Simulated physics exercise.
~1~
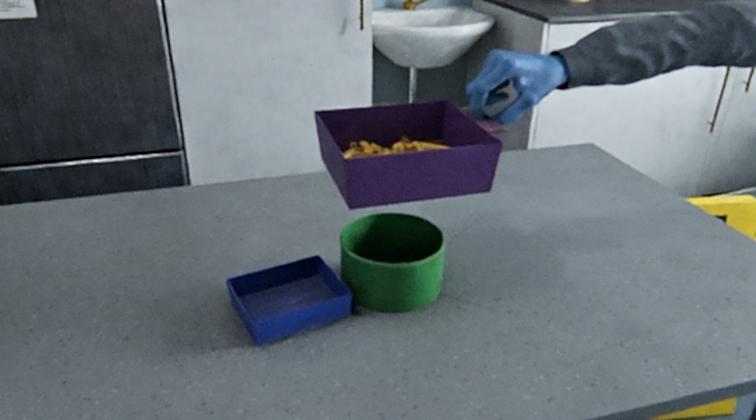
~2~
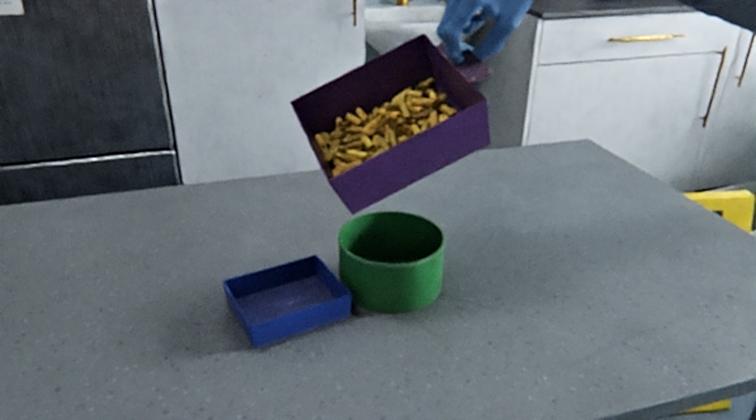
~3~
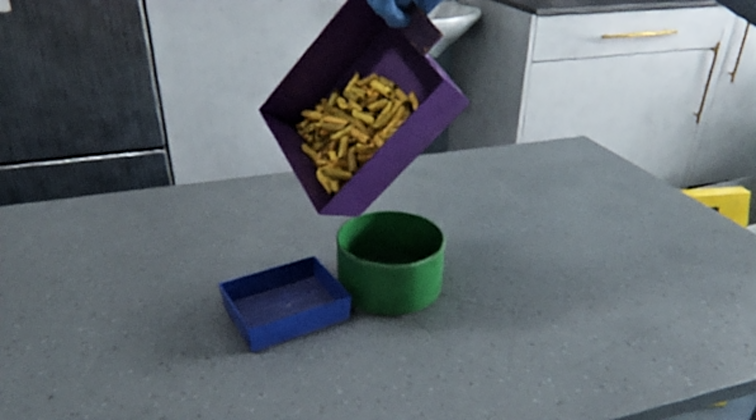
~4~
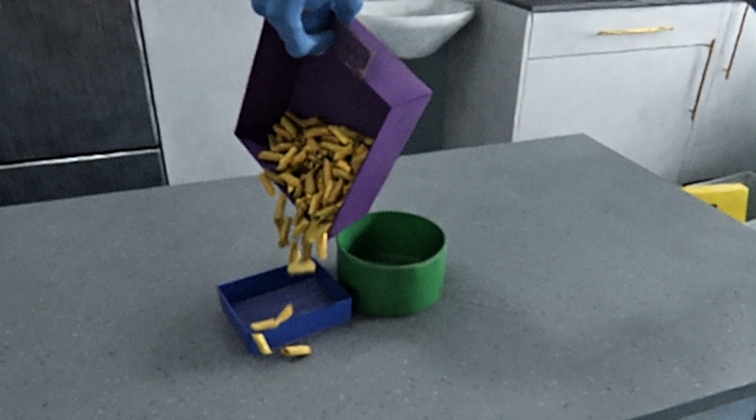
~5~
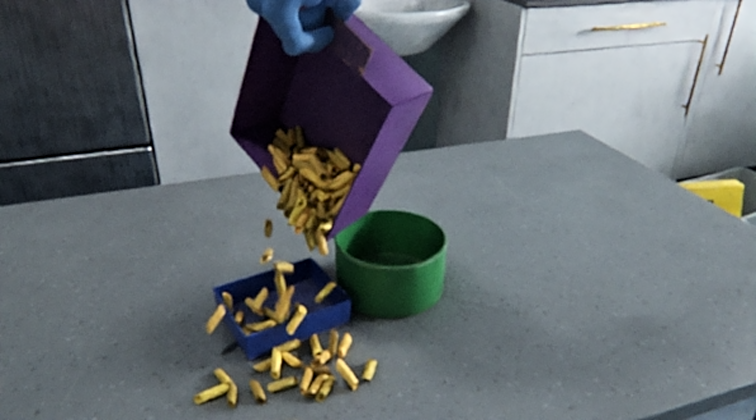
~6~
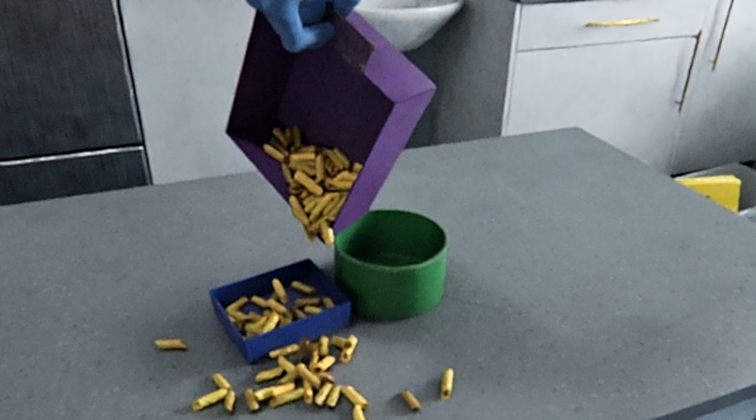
Purple box of dry pasta tipped by a blue-gloved hand, spilling pieces into a blue tray and onto the grey table, half staying inside.
